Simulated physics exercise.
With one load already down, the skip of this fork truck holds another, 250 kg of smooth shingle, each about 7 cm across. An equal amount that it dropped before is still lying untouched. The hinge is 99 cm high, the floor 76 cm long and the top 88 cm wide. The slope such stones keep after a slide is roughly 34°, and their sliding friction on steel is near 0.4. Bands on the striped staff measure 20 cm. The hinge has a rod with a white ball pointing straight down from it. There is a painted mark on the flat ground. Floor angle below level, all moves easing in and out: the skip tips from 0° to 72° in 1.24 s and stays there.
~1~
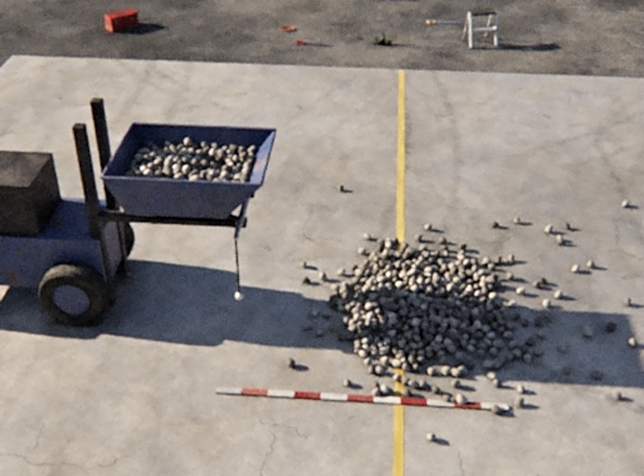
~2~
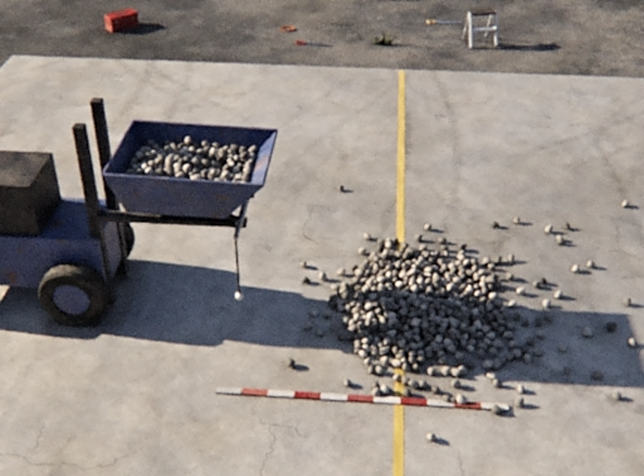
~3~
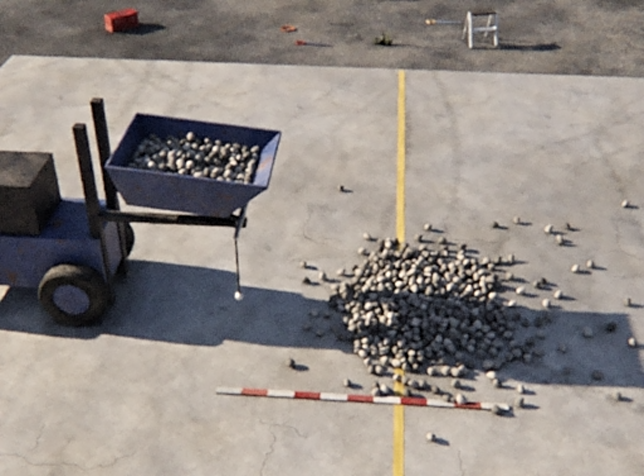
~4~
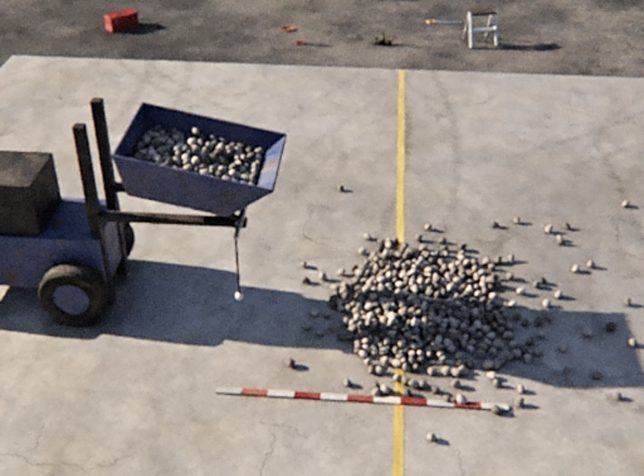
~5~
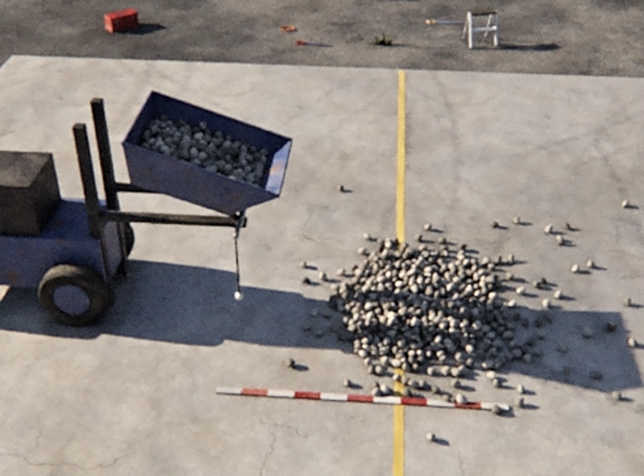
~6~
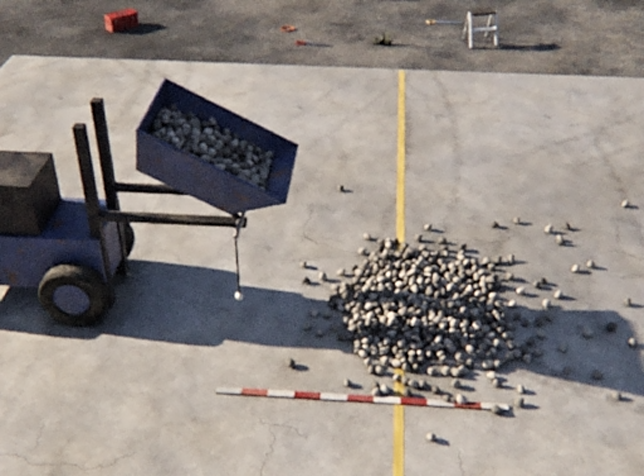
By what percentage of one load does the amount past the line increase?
30 %.
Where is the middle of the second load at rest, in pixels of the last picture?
Roughly at (373, 298) in the last picture.
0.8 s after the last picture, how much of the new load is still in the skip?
Around 65 in a hundred.
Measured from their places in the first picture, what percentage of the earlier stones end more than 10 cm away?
10 %.
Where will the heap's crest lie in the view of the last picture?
I'd put the top near (382, 285).
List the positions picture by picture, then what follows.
In the first picture, the skip is at 0°, its lip at (261, 185); the top of the load is at (170, 154). The earlier load is highest near (404, 295), 14 cm above ground level, 37 % short of the line, 63 % past the line.
In the second picture, the skip is at 1°, its lip at (263, 186); the top of the load is at (165, 152).
In the third picture, the skip is at 5°, its lip at (267, 188); the top of the load is at (152, 149).
In the fourth picture, the skip is at 11°, its lip at (273, 191); the top of the load is at (155, 139).
The fifth picture shows lip at (279, 196), floor tilted 19°, highest stones at (159, 128).
In the sixth picture, the skip is at 27°, its lip at (286, 203); the top of the load is at (168, 117).
Then, 0.4 s after the last picture the floor is at 61°; in per cent of one load, 100 in the skip, 37 short of the line, 63 past the line; the foremost stones are at (605, 286).
Then, 0.8 s after the last picture the floor is at 72°; in per cent of one load, 65 in the skip, 72 short of the line, 63 past the line; the foremost stones are at (605, 286).
Then, 1.2 s after the last picture the floor is at 72°; in per cent of one load, 18 in the skip, 105 short of the line, 78 past the line; the foremost stones are at (605, 286).
Then, 3.6 s after the last picture the floor is at 72°; in per cent of one load, 0 in the skip, 106 short of the line, 94 past the line; the foremost stones are at (616, 298). Net gain past the line, 30.
